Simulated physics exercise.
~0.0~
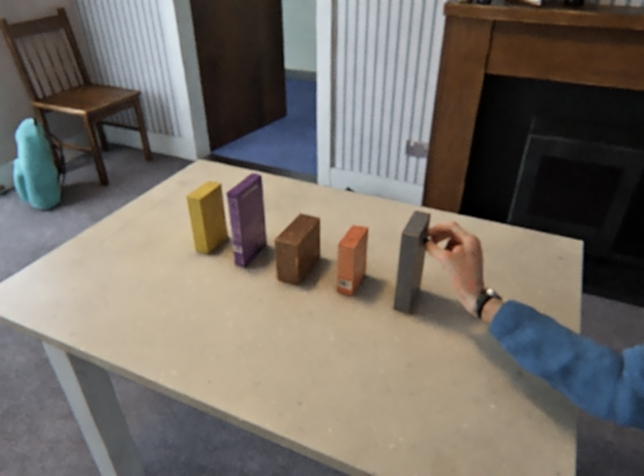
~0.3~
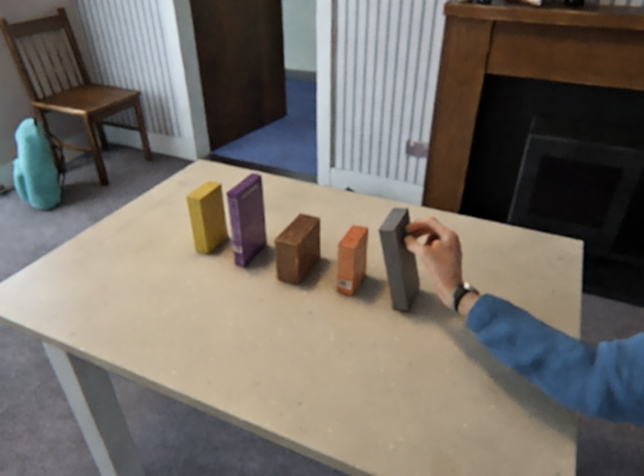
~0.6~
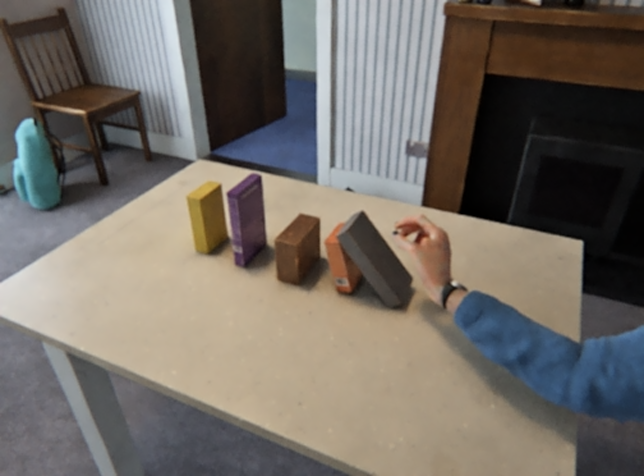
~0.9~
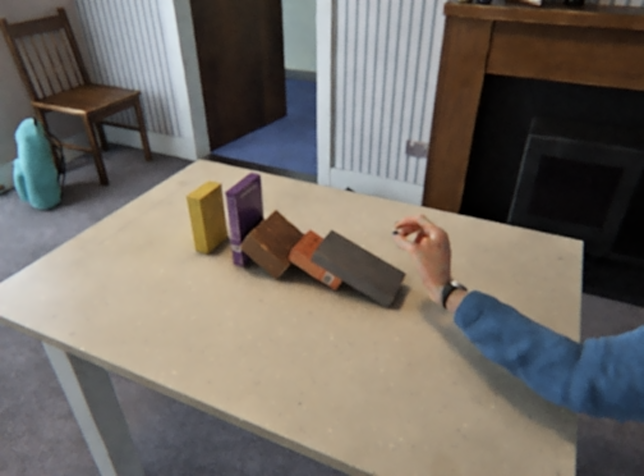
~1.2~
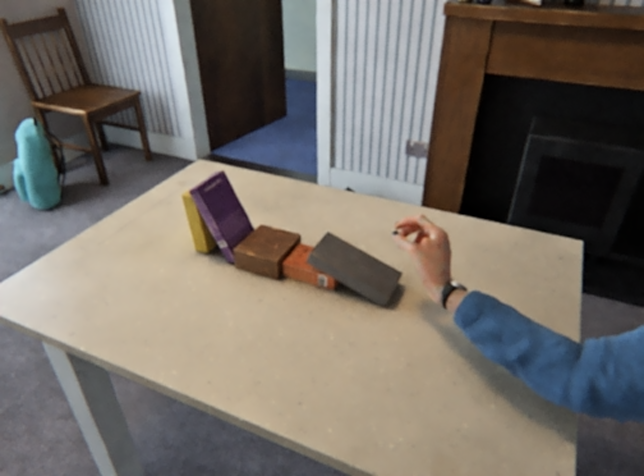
A grey board stands at the right end of a spaced row on a pale table, seen from above at an angle, with an orange packet, a brown block, a purple packet and a yellow box to its left. A blue-sleeved arm reaches in from the right, and its hand tips the board leftward, then stays still. The board falls against the orange packet, which topples into the brown block. The block tips over against the purple packet. Finally, the purple packet leans on the still-standing yellow box, with the orange packet and brown block down and the board slanting over the orange packet.
